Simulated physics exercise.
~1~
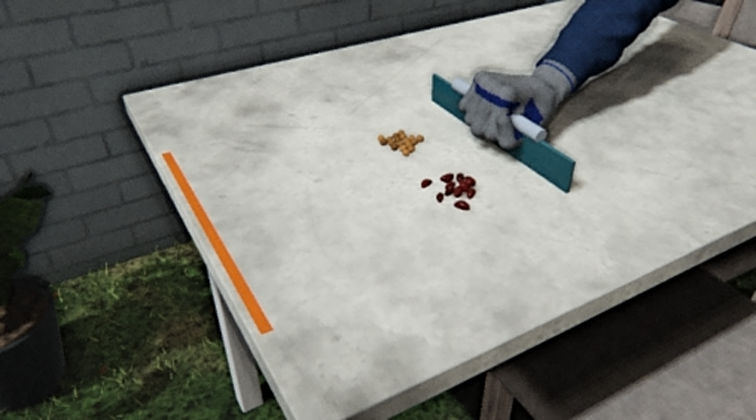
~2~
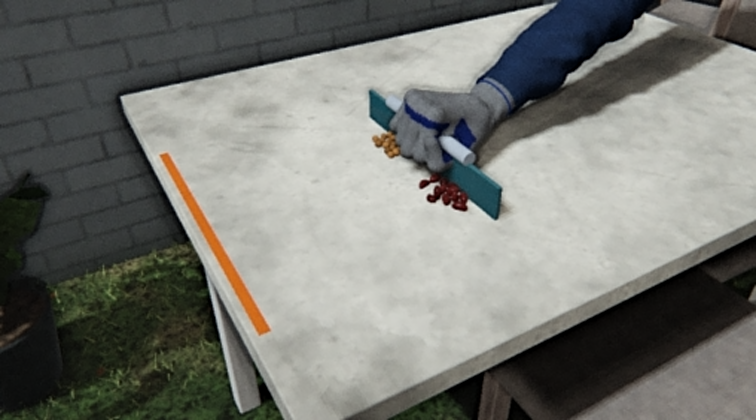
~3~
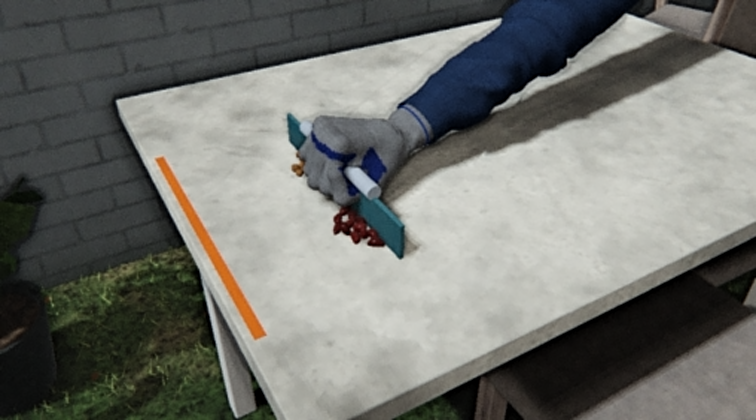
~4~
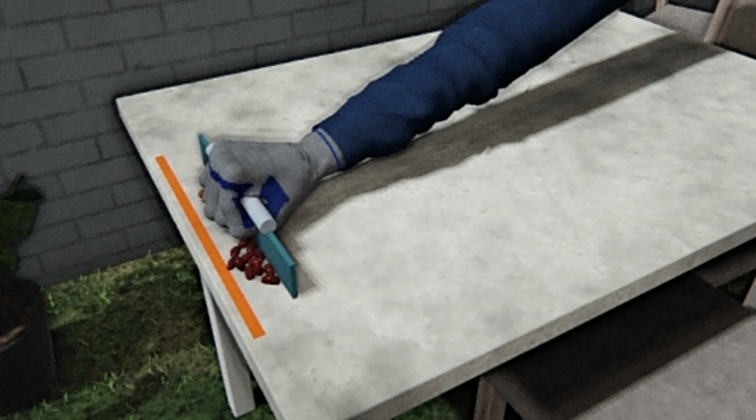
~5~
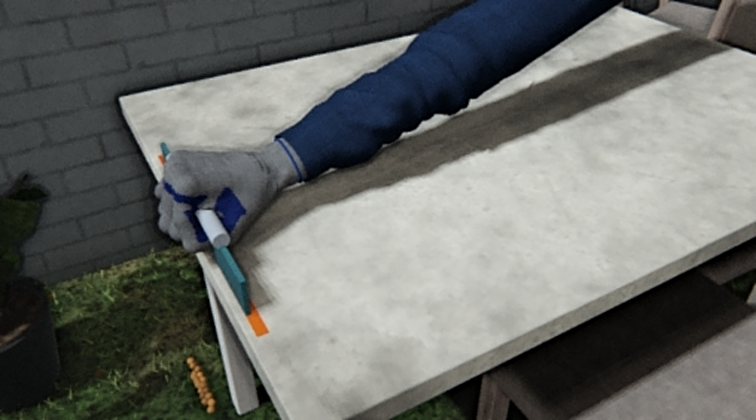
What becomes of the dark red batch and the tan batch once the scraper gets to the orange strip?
Neither batch stays on the table. Both the nearer dark red batch and the farther tan batch lose pieces over the left edge.
